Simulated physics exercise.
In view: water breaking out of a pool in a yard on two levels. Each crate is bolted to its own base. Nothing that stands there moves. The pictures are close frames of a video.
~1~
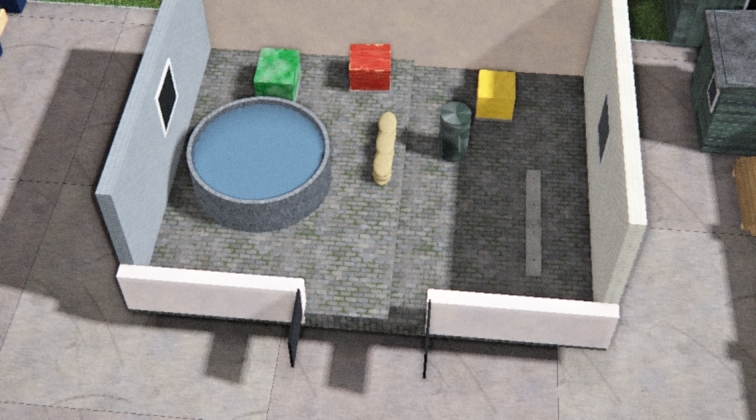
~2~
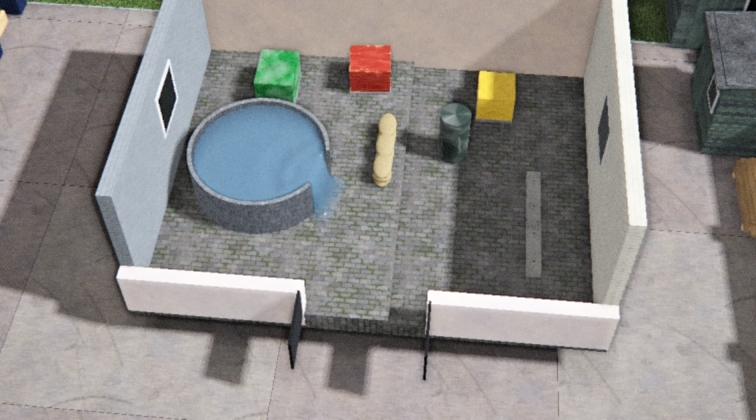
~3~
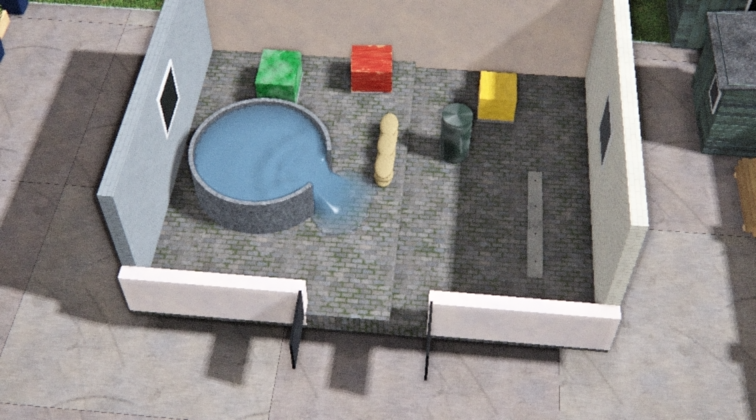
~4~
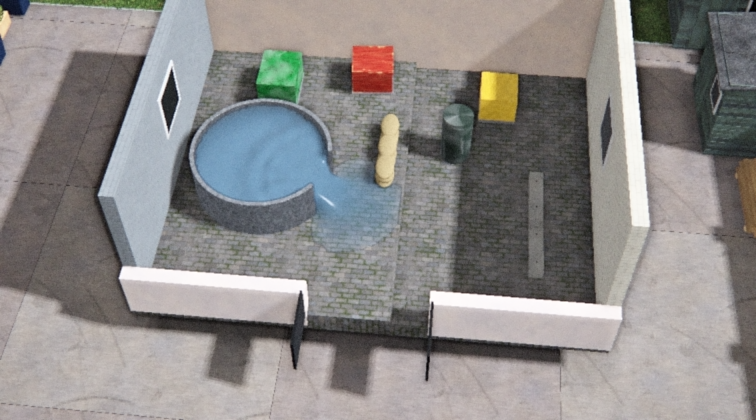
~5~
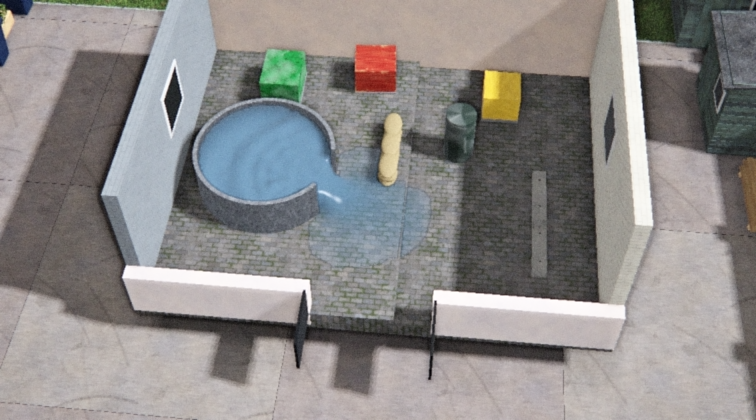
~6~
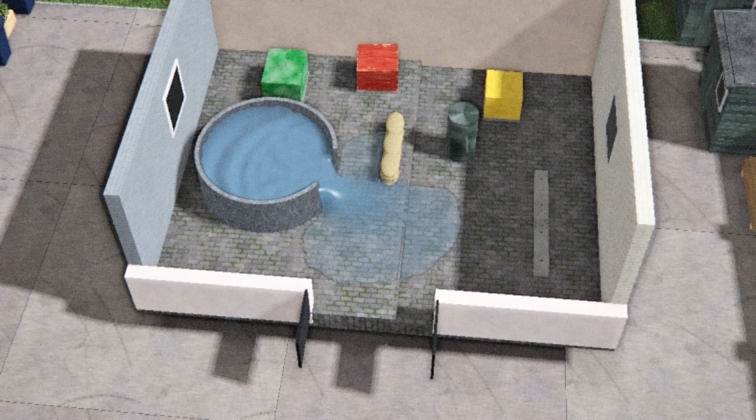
At the start, a round grey tank of still blue water stands in a walled, paved yard near green, red and yellow blocks. A gap opens in its right side and water pours out, then spreads rightward and forward across the paving in a widening, shallow puddle.
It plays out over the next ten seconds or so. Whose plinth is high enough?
In the end: The yellow crate is wetted; the green crate is wetted; the red crate is wetted.
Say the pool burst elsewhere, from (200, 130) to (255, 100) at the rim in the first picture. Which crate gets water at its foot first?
First comes the green-painted one.
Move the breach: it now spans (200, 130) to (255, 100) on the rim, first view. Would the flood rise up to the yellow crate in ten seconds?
Yellow ends up wet.
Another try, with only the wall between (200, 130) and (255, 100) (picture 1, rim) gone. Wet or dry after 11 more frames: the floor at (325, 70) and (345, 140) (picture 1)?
As listed: Covered, free of water.
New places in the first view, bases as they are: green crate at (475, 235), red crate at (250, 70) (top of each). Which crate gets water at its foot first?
That is the one in green.
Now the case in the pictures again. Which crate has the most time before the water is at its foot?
That is the yellow-painted one.
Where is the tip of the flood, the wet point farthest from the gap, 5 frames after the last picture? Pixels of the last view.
Close to (552, 295).
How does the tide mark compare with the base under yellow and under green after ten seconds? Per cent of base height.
Near 210 and 150 in a hundred.
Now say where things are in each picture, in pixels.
In the first frame, the round tank at (259, 151) is whole and still.
In the second frame, the front is at (325, 218), out from the gap at (322, 186).
In the third frame, the front is at (371, 189), out from the gap at (323, 188).
In the fourth frame, water pours out at (324, 189) and has run to (384, 234).
In the fifth frame, water pours out at (328, 188) and has run to (417, 240).
In the sixth frame, water pours out at (329, 187) and has run to (454, 233).
A moment on, water covers 30 % of the floor; the yellow crate not reached, the green crate not reached, the red crate water round its plinth.
Next, water covers 45 % of the floor; the yellow crate not reached, the green crate water round its plinth, the red crate water round its plinth.
Then, water covers 55 % of the floor; the yellow crate water round its plinth, the green crate water round its plinth, the red crate water round its plinth.
Later, water covers 70 % of the floor; the yellow crate water round its plinth, the green crate water round its plinth, the red crate water round its plinth.
In the end, water covers 75 % of the floor; the yellow crate was topped, the green crate was topped, the red crate was topped.
